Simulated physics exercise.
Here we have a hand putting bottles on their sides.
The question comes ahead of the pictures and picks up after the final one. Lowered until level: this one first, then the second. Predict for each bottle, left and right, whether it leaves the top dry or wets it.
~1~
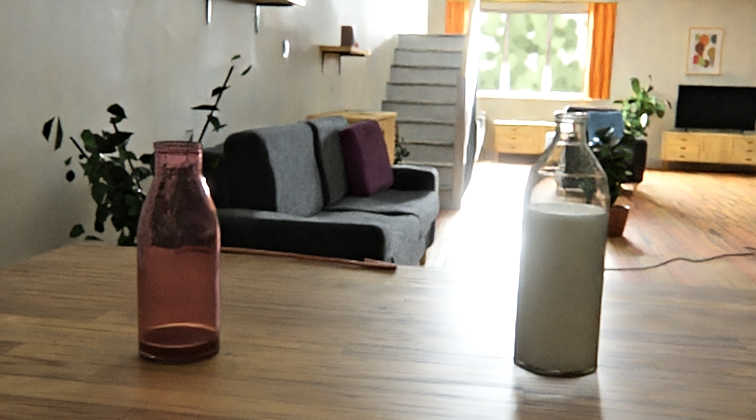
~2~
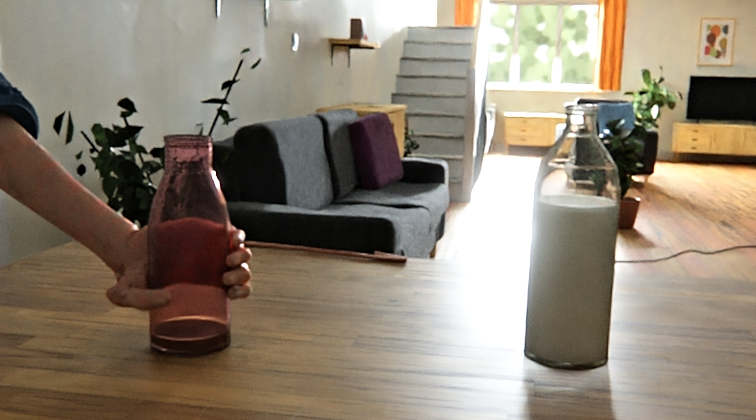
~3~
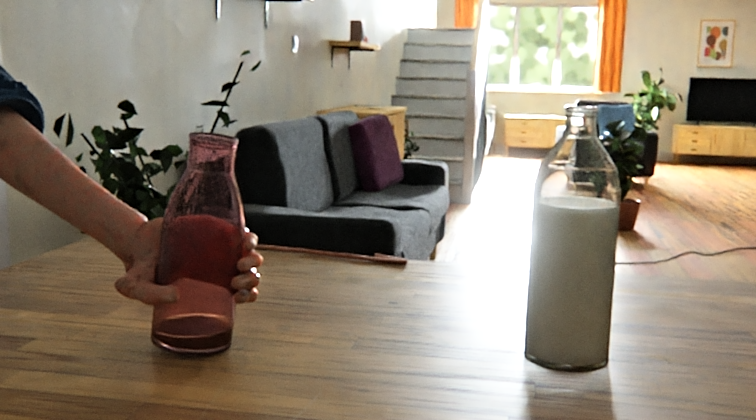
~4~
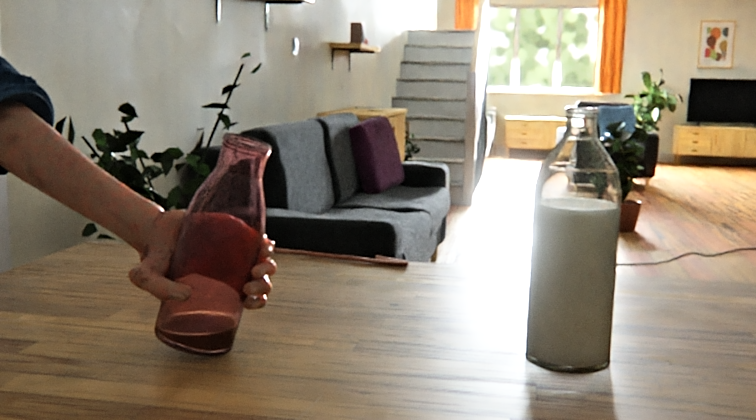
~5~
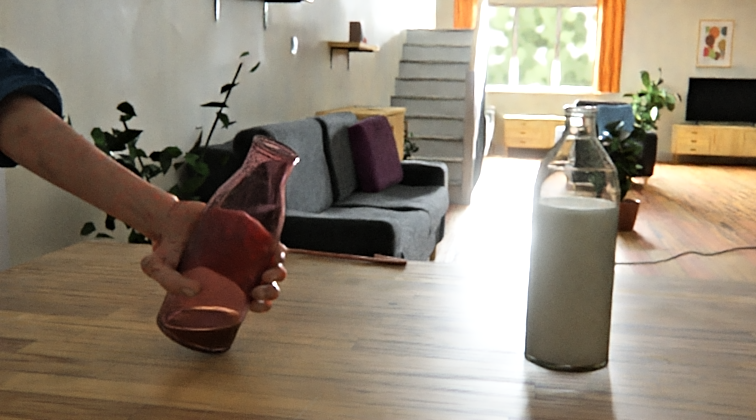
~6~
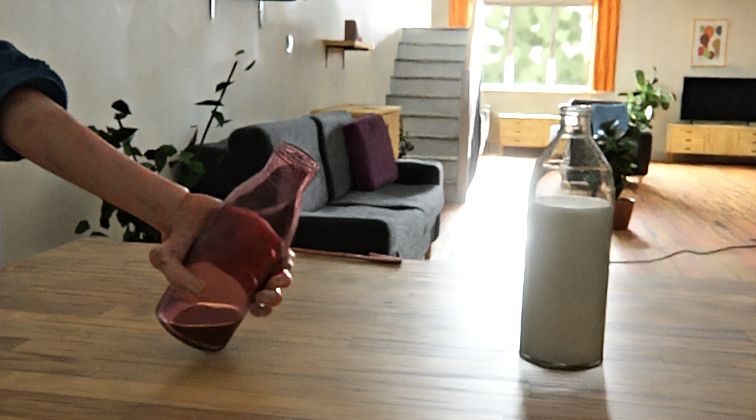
Left - leaves it dry, right - wets it.
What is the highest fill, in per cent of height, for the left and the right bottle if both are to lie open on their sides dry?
About 14 % and 26 %.
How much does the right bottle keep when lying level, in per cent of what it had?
Roughly 45 per cent.
Shortly, the left bottle is nearly down; left bottle, no leak.
Then, the left bottle lies flat; left bottle, no leak.
At the finish, both lie flat; left bottle, no leak; right bottle, it leaks.
